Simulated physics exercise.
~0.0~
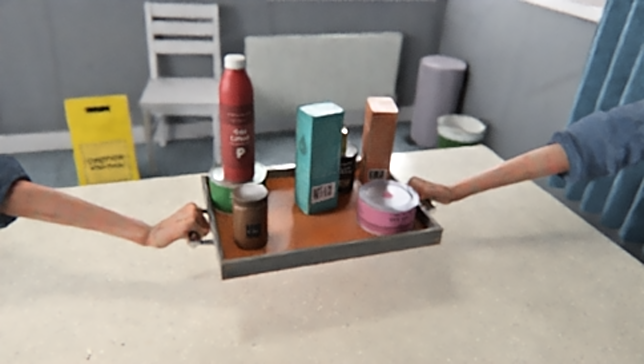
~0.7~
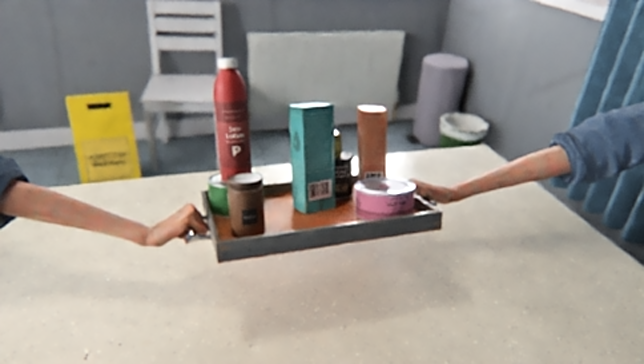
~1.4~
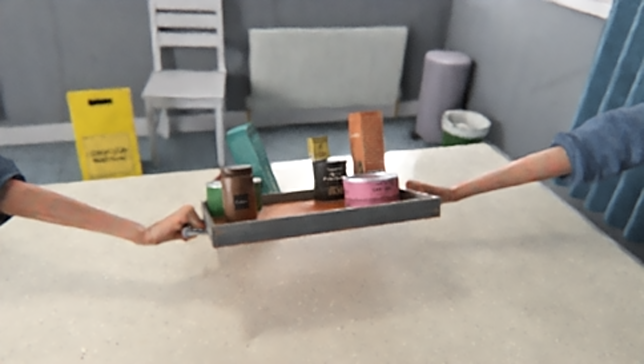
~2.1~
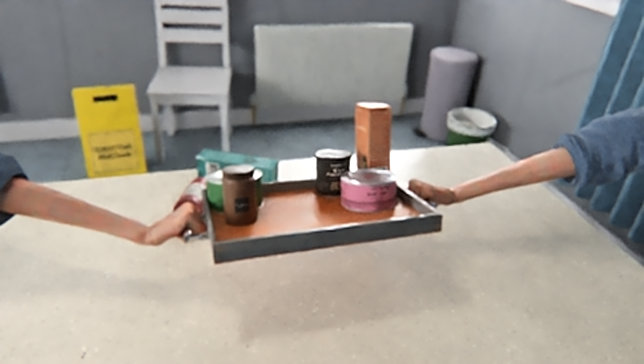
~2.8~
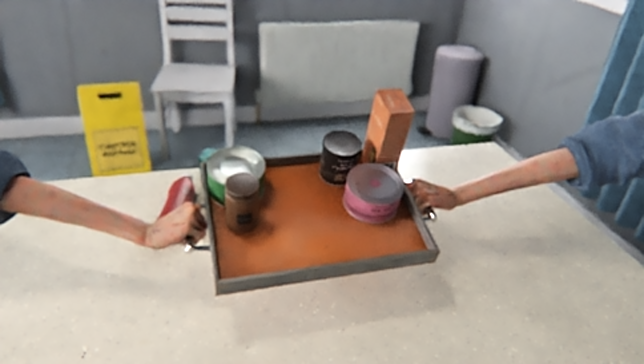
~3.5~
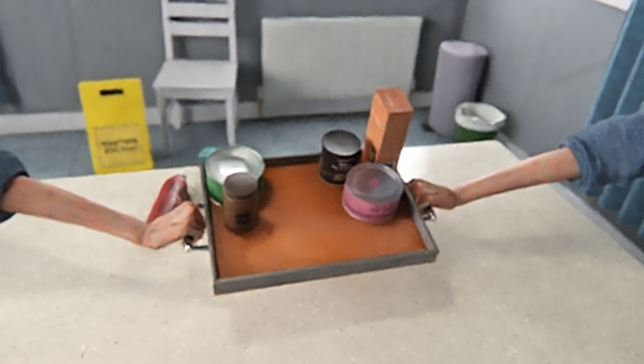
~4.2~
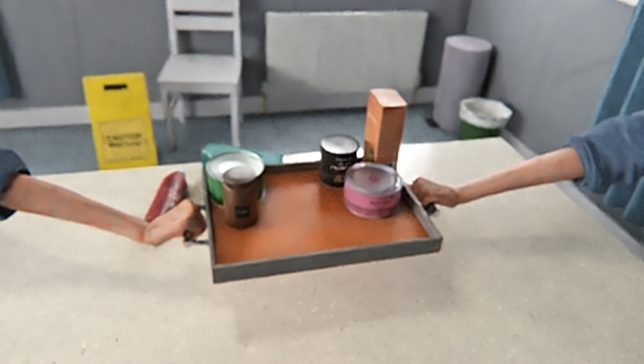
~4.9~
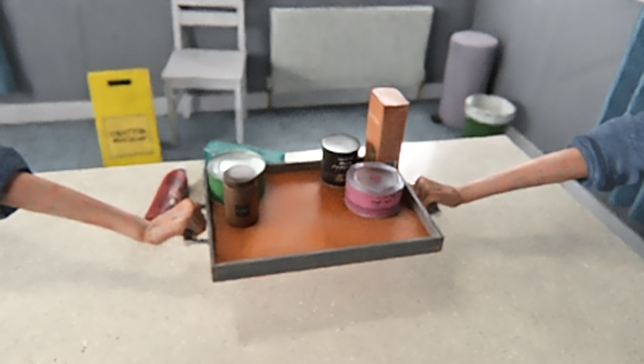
A handheld tray tipping away and then back, a red bottle and turquoise carton falling off while jars and tubs stay standing.
